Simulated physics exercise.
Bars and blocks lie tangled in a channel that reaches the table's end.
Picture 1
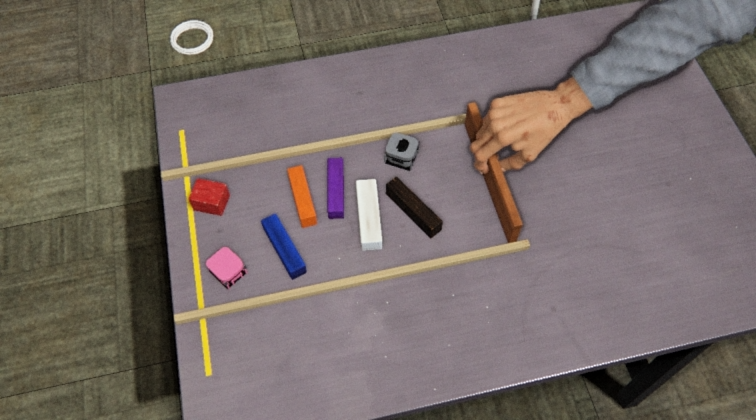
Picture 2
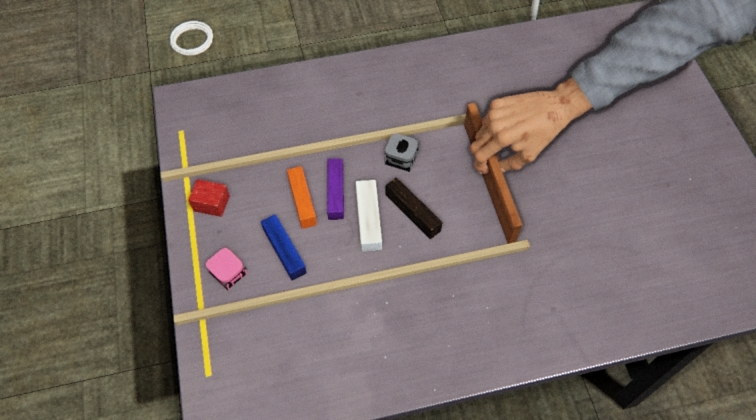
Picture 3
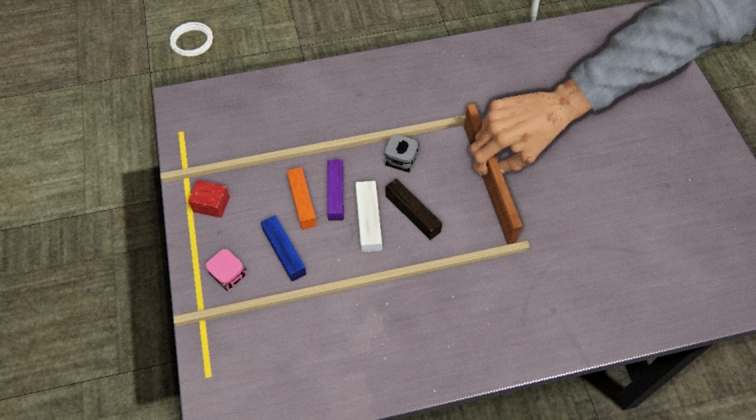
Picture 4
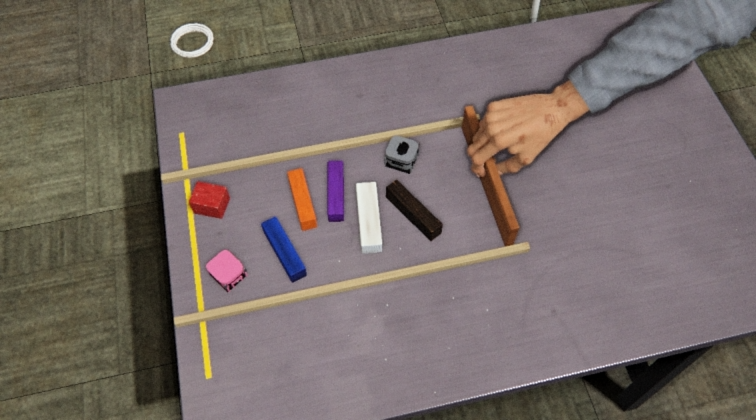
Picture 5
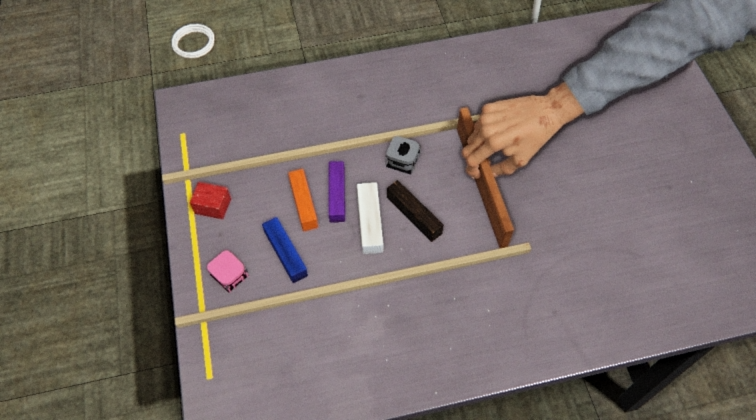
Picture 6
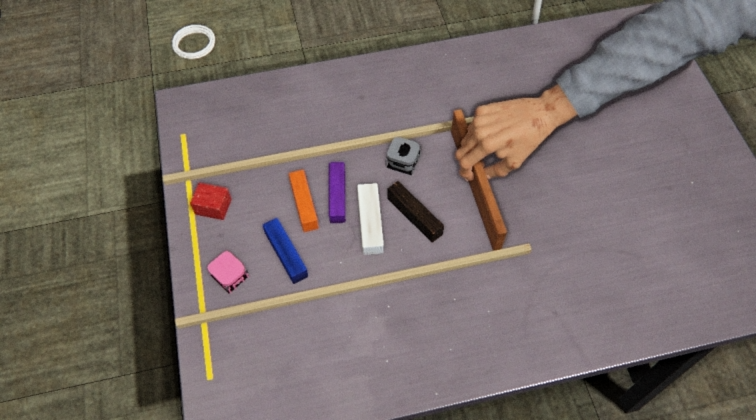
A hand slid a reddish-brown board slightly left between two pale wooden strips, toward a scatter of coloured bars and blocks, which stayed put near a yellow line on the grey table.
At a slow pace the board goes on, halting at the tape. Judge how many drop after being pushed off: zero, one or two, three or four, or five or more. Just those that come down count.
Number dropping: Five or more.
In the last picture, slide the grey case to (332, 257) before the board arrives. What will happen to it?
It simply slips off.
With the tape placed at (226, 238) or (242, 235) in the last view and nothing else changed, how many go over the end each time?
The floor gets 3 the first time and 1 the second.
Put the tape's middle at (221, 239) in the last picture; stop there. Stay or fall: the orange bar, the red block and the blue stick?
The outcome is that the orange bar goes down, the red block goes down and the blue stick does not come off.
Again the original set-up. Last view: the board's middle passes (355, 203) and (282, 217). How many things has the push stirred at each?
At the first spot 5, then 8.
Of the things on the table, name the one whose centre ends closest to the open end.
That would be the white stick.
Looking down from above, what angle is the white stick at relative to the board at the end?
I'd estimate about 0 degrees.
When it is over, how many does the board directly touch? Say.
That makes 2.
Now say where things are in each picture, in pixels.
Red block (210, 197); pink case (227, 268); blue stick (284, 246); board (491, 171); tape (194, 241), in the first frame.
Pink case (226, 269); black bar (413, 208), in the second frame.
Blue stick (283, 248); orange bar (302, 198), in the third frame.
Red block (210, 200); board (488, 174), in the fourth frame.
Pink case (228, 272); purple stick (337, 191), in the fifth frame.
Red block (211, 202); pink case (228, 272); blue stick (285, 250); board (477, 178); tape (195, 245), in the sixth frame.
A little later, none off yet; red block at rest near (211, 202); pink case at rest near (228, 272); blue stick at rest near (285, 250).
Next, none off yet; red block moving near (204, 202); pink case moving near (223, 275); blue stick shifted about its own width near (248, 270).
When it is over, the number that fall off is five or more; down, purple stick, orange bar, blue stick, pink case and red block.
